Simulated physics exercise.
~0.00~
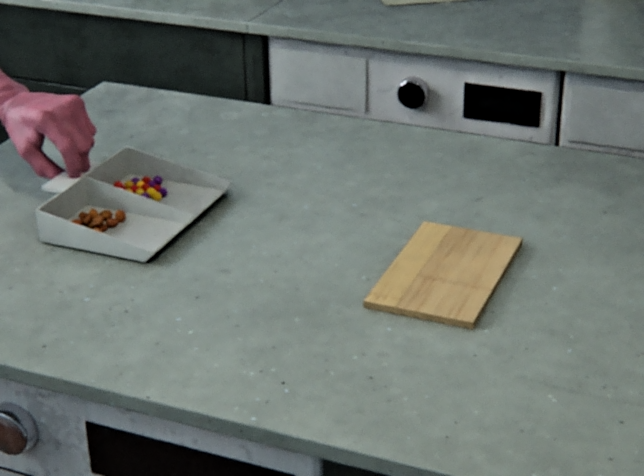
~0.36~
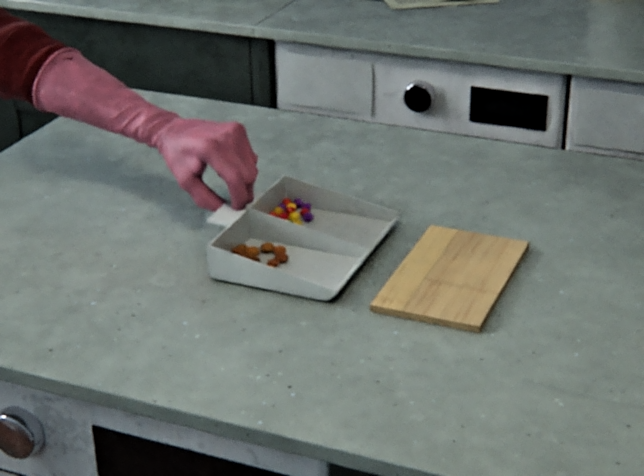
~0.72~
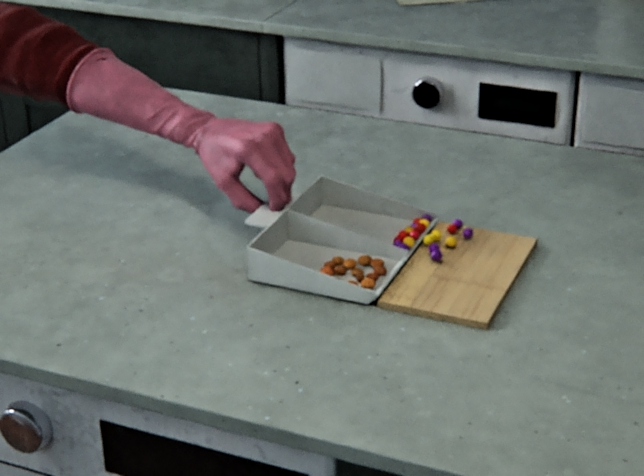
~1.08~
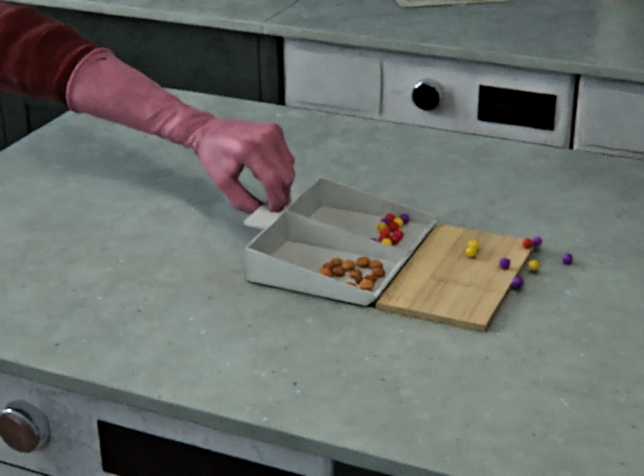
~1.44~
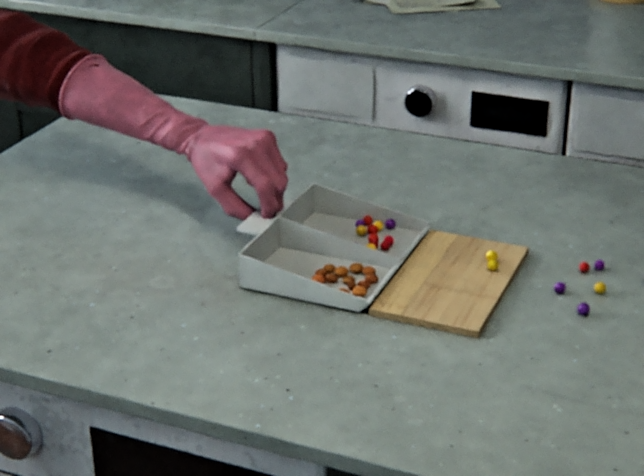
On a grey-green countertop, a gloved hand slides a two-section tray into a wooden board, some colourful balls spilling, brown pieces staying inside.
